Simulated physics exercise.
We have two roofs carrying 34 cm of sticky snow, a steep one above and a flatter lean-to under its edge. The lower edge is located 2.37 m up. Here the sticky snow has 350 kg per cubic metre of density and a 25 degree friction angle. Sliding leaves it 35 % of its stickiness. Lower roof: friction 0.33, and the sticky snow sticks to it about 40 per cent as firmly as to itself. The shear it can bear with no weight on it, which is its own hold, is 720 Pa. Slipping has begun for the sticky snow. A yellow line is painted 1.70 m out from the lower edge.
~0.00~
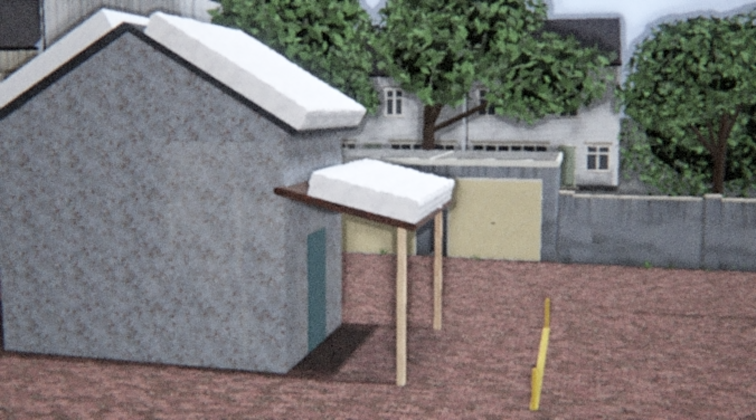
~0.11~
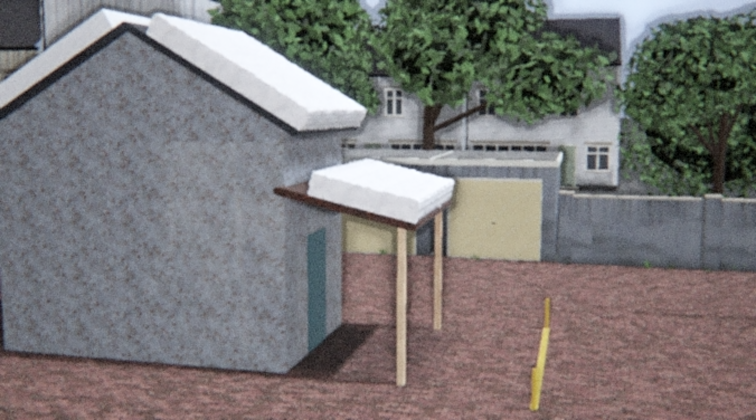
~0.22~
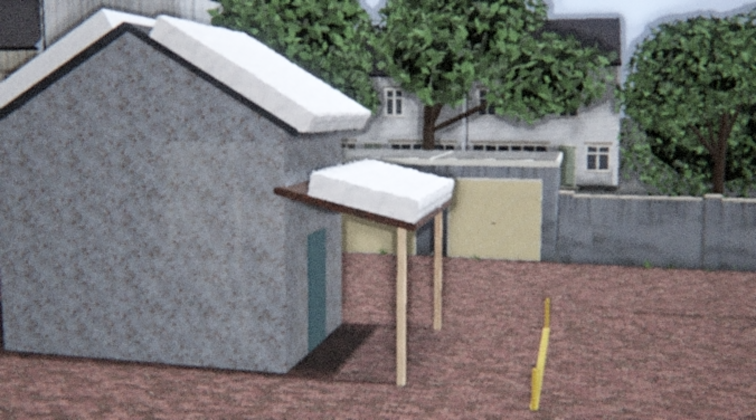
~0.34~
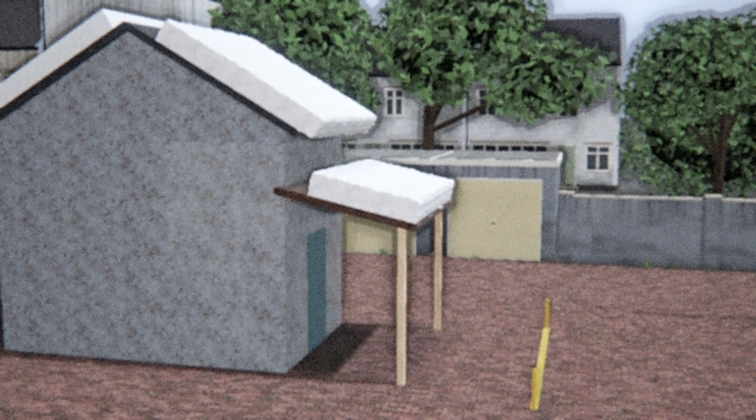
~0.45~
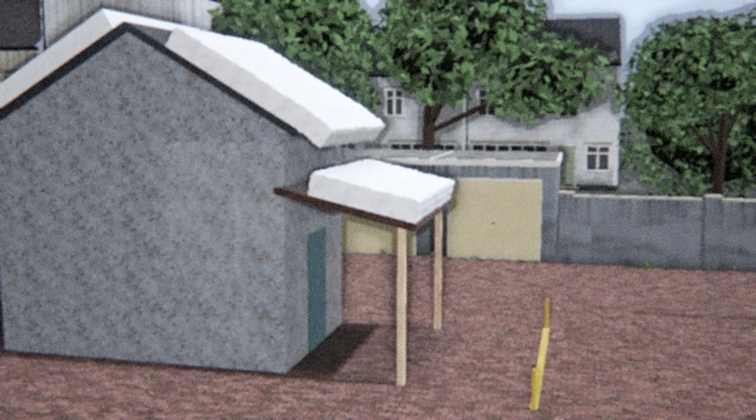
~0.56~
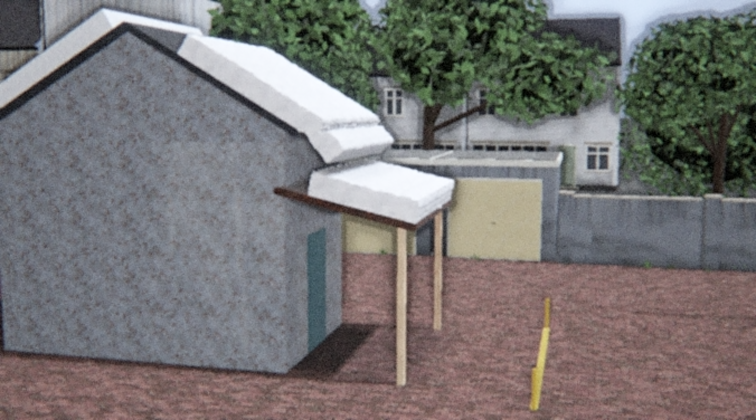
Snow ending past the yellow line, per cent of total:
38 %.
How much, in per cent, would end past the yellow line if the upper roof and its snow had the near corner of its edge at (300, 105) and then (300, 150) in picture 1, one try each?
Roughly 50 per cent first and 25 per cent second.
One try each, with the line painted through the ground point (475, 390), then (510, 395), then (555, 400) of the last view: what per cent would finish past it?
First try around 60 per cent, second around 45 per cent, third around 30 per cent.
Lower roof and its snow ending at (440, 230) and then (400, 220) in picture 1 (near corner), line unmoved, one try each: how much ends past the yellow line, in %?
35 %, then 40 %.
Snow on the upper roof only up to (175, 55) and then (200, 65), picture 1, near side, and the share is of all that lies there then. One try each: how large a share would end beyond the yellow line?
It would be around 25 percent and then around 16 percent.
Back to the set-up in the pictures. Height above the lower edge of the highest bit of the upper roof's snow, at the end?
Roughly 0.6 m.
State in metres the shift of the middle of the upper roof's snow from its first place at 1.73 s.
4.2 m.
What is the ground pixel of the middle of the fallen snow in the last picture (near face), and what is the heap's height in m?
The heap centres close to (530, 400) and stands about 0.4 m tall.
After 1.10 s, none is below the lower edge and 0 % is past the line.
After 1.73 s, 41 % is below the lower edge and 2 % is past the line.
After 2.37 s, 70 % is below the lower edge and 36 % is past the line.
After 3.00 s, 77 % is below the lower edge and 38 % is past the line.
After 3.80 s, 77 % is below the lower edge and 38 % is past the line.
